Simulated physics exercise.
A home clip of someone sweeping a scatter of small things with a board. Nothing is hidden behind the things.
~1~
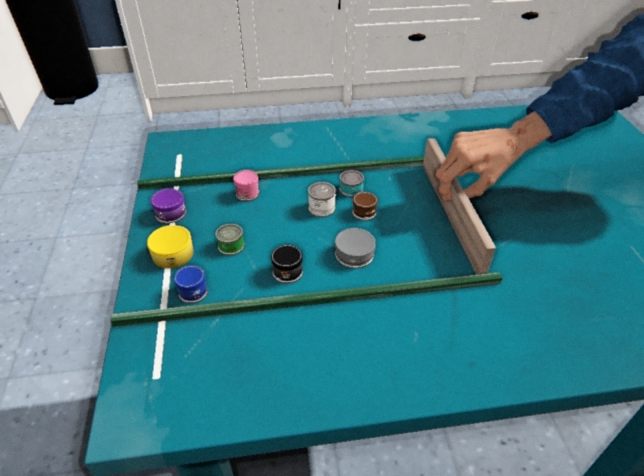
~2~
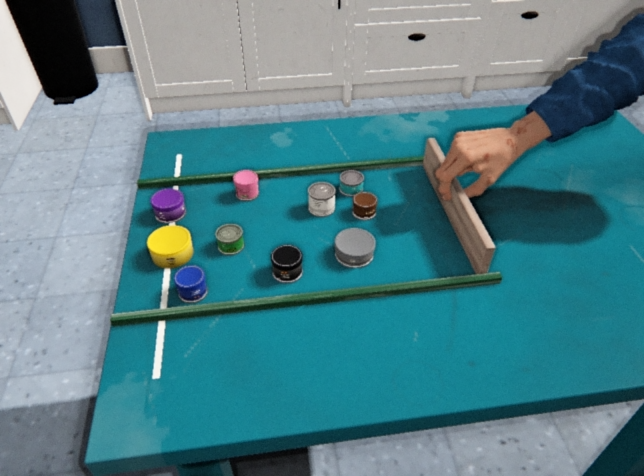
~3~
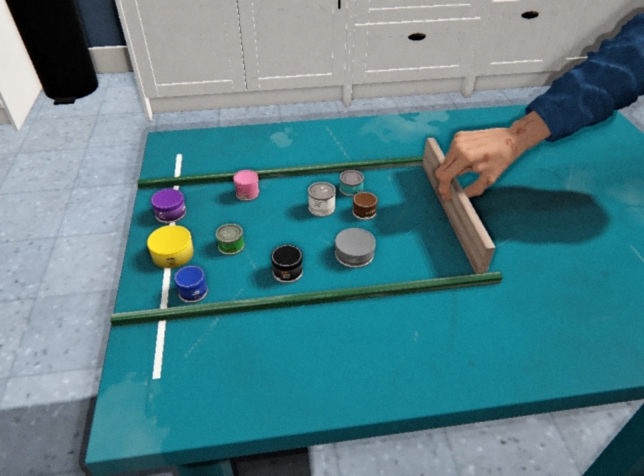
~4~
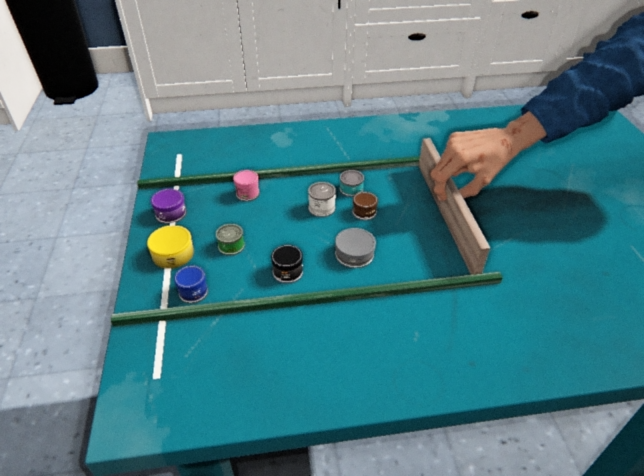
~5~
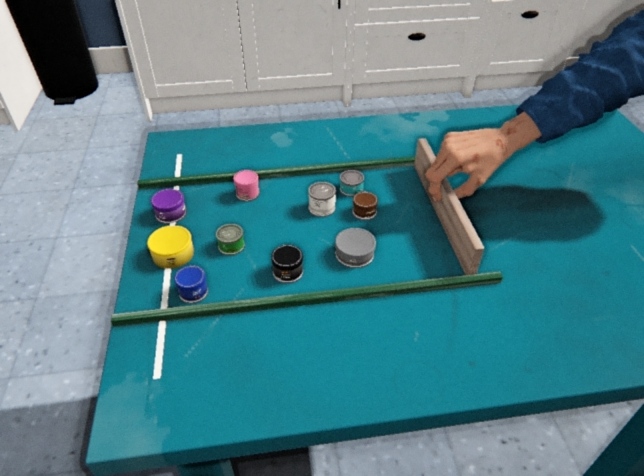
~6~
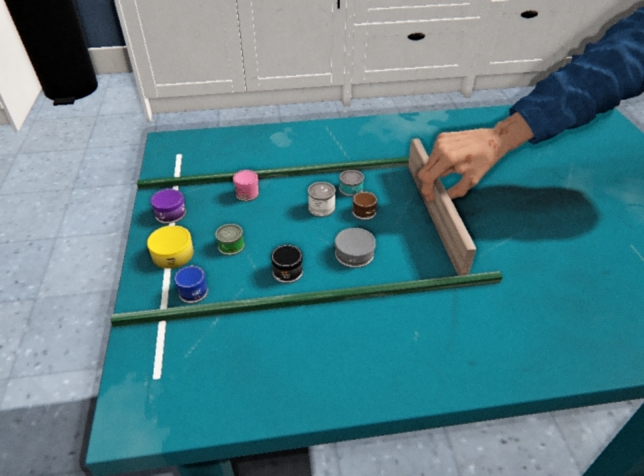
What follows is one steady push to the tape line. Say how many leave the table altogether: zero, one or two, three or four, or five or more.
The number that fall off is one or two.
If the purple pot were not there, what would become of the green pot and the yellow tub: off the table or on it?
The green pot remains up; the yellow tub comes down.
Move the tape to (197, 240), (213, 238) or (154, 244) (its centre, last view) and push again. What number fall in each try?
The counts: 0, 0 and 4.
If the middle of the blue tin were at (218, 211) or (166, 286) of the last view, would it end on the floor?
The blue tin survives; is kept.
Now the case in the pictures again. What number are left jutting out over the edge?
Overhanging: 3.
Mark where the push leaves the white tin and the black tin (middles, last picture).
Near (157, 210) and (146, 296).
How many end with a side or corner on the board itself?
The number is 5.
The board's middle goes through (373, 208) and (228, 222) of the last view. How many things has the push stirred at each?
First 2, then 9.
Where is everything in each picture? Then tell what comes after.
The first frame shows purple pot (169, 206); yellow tub (171, 247); blue tin (191, 284); board (454, 201); tape (170, 242).
The second frame shows yellow tub (171, 247); grey pot (355, 248).
The third frame shows blue tin (192, 284); board (453, 201).
The fourth frame shows purple pot (169, 206); turquoise tin (352, 184).
The fifth frame shows yellow tub (171, 247); white tin (322, 200).
The sixth frame shows purple pot (169, 206); yellow tub (171, 247); blue tin (192, 285); board (437, 202); tape (170, 242).
Early on, none off yet; purple pot at rest near (169, 206); yellow tub at rest near (171, 247); blue tin at rest near (192, 285).
Finally, the number that fall off is one or two; lost, yellow tub.
